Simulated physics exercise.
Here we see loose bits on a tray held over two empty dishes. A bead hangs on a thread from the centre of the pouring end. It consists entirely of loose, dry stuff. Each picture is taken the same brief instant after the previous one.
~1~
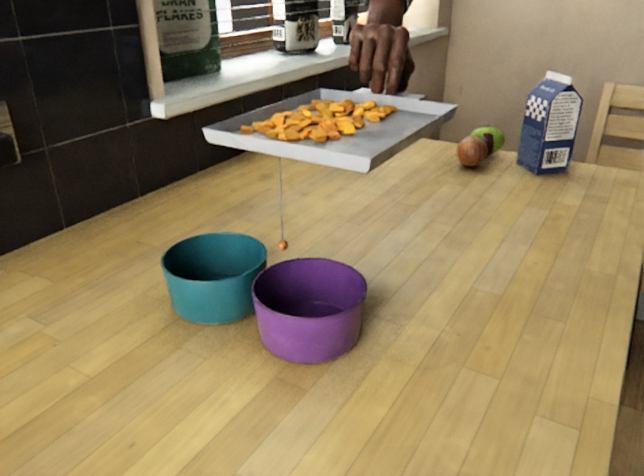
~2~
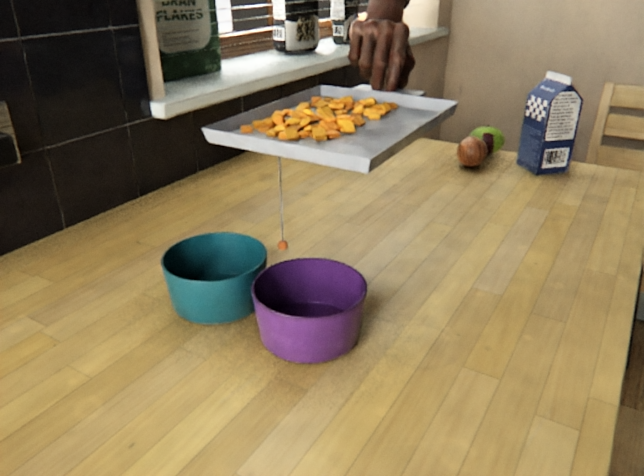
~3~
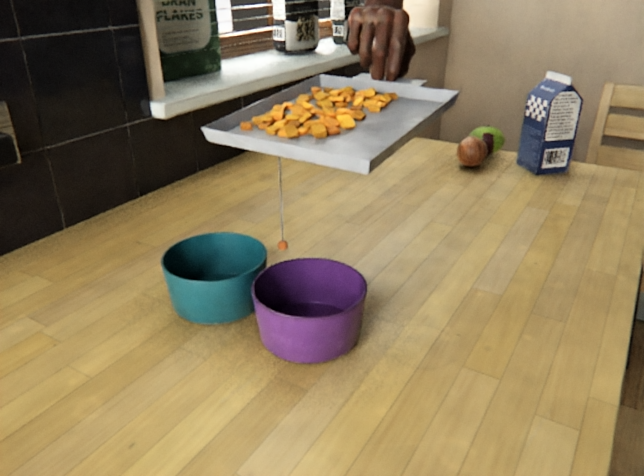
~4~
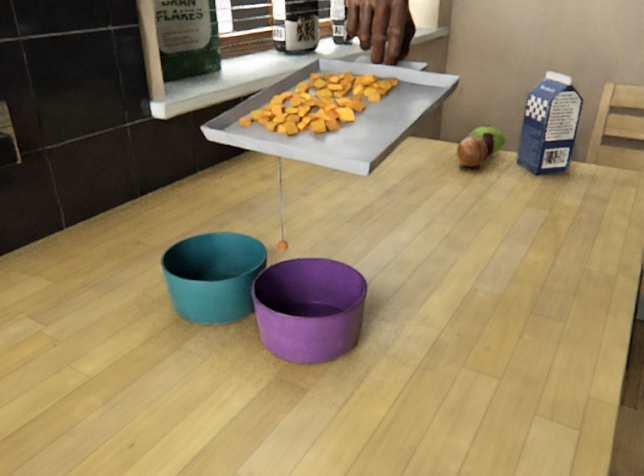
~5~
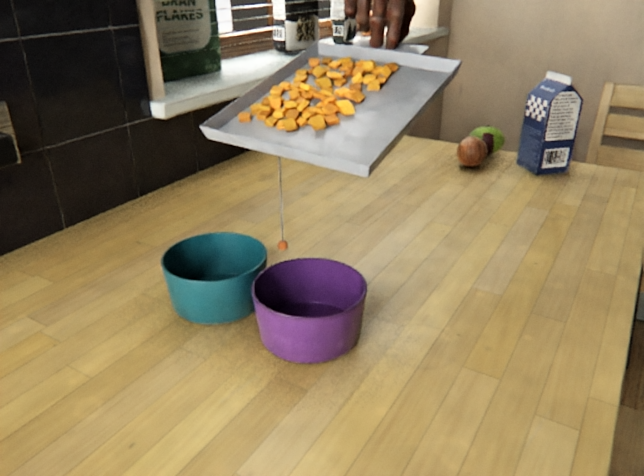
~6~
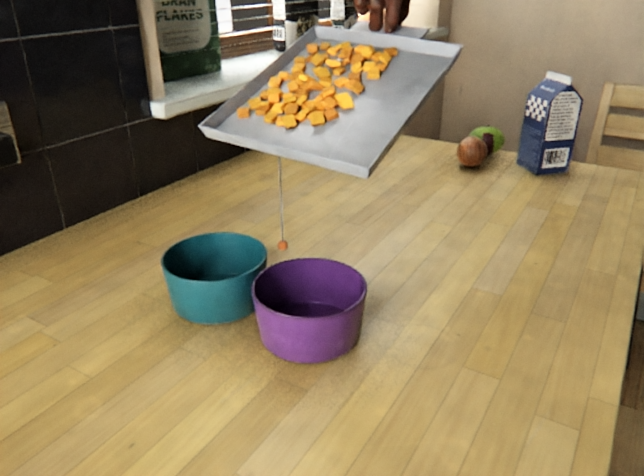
On a wooden kitchen table with a teal bowl and a purple bowl, a hand raised the far side of a tray of small orange pieces, steadily tilting it toward its lower right corner.
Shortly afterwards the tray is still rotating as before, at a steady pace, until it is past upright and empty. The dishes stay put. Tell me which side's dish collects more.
I'd say most of it lands in the right one, honestly.
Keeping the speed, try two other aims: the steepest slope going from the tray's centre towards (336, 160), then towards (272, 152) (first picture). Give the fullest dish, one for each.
Results - the dish on the right side first, the dish on the left side second.
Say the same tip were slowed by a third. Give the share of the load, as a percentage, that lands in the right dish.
I'd expect close to 60 per cent.
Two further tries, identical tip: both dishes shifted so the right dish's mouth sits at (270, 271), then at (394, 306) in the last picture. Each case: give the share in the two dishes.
About 50 in a hundred, then about 70 in a hundred.
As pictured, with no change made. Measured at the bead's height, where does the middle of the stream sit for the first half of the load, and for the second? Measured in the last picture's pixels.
I'd put it at roughly (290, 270), and after that at roughly (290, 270).
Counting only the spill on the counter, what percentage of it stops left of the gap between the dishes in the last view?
Close to 50 per cent.
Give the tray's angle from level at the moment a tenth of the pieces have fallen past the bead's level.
Somewhere near 75 degrees, I'd say.
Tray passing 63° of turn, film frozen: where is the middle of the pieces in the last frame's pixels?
The load's middle is around (293, 127).
Shortly afterwards, tray tipped steeply; all but a few on the tray; a little in the air.
Next, tray tipped past a quarter turn; near a third on the tray; near a third in the right dish; a little in the left dish; a little outside both; near a quarter in the air.
Some moments later, tray tipped past a quarter turn; near two thirds in the right dish; a little in the left dish; a little outside both.
In the end, tray tipped past a quarter turn; near two thirds in the right dish; a little in the left dish; a little outside both.
